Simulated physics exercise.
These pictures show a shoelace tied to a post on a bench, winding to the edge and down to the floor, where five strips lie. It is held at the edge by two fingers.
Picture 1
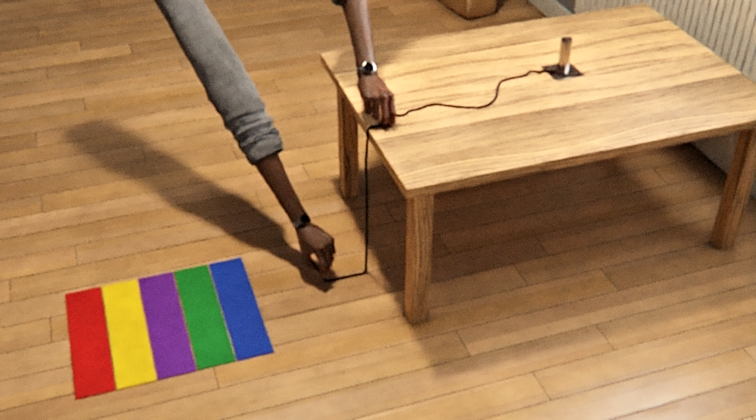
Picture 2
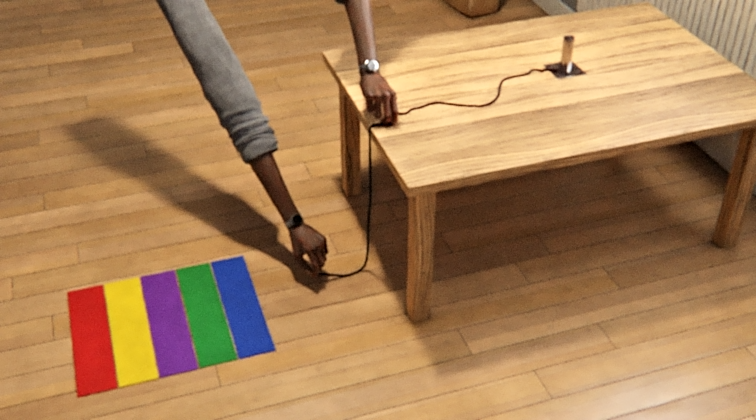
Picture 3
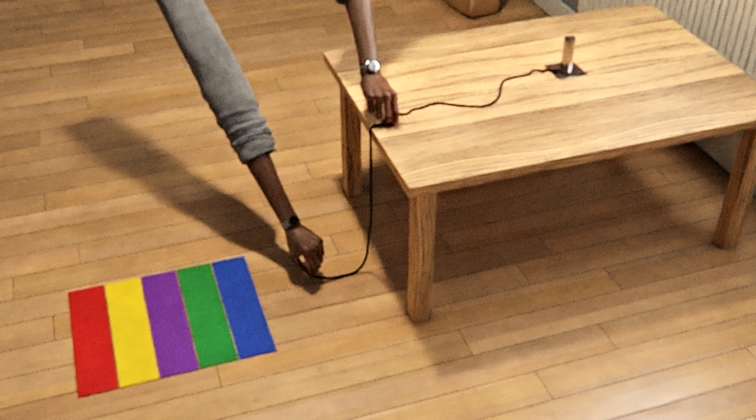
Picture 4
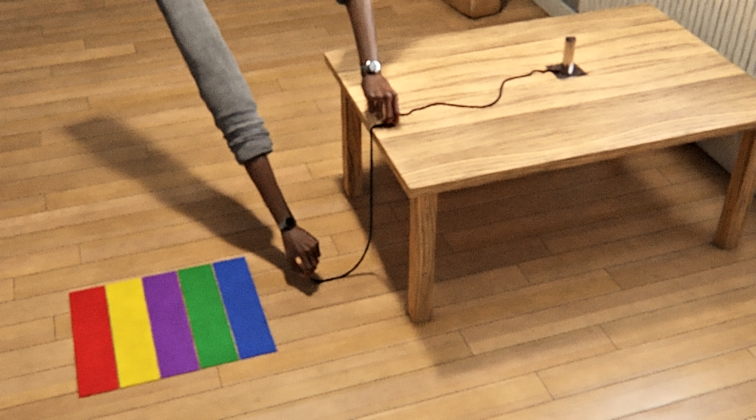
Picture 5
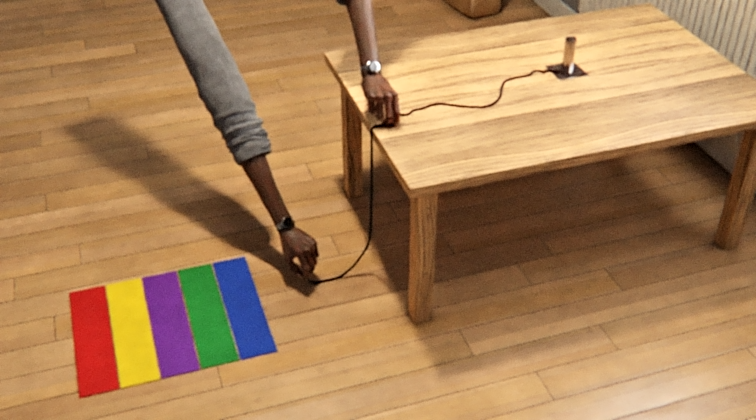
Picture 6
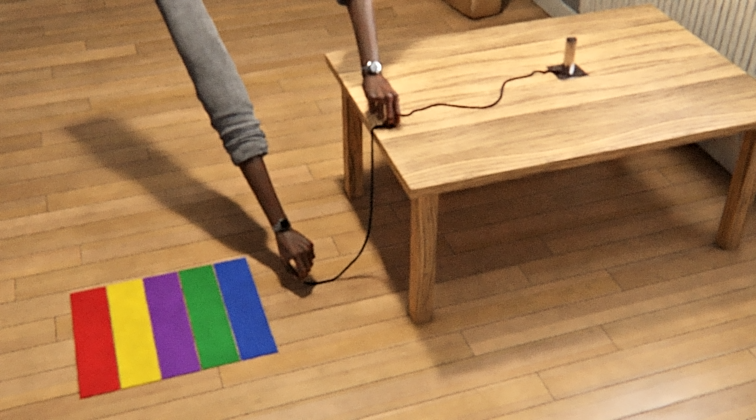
A dark cord's lower end, held by a hand near the floor, shifted slightly left toward five coloured strips, while another hand pinned the cord at the table's edge and its tied end stayed still.
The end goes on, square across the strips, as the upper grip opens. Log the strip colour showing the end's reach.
Reach: Purple strip.
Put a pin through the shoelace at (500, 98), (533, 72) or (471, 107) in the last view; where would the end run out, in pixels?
About (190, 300), (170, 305) and (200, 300).
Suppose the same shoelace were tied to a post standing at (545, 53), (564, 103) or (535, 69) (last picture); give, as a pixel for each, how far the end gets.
Per try, approx.: (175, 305); (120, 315); (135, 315).
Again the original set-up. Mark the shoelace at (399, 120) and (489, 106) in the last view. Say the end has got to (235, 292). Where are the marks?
(371, 133) and (460, 102).
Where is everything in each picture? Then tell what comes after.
End (320, 272); blue (250, 338); green (212, 347); purple (173, 356); yellow (133, 365); red (93, 374), in the first frame.
End (312, 273); shoelace through (530, 73) (496, 99) (423, 107) (370, 135) (371, 198) (366, 260), in the second frame.
End (309, 274), in the third frame.
End (305, 275); shoelace through (531, 74) (497, 100) (425, 108) (371, 136) (371, 199) (360, 262), in the fourth frame.
End (303, 276), in the fifth frame.
End (299, 278); shoelace through (532, 75) (498, 101) (426, 108) (372, 136) (372, 200) (352, 263), in the sixth frame.
Soon after, end near (235, 292); over blue.
After that, end near (192, 301); over green.
At the stop, end near (166, 306); over purple. It gets as far as the purple strip.
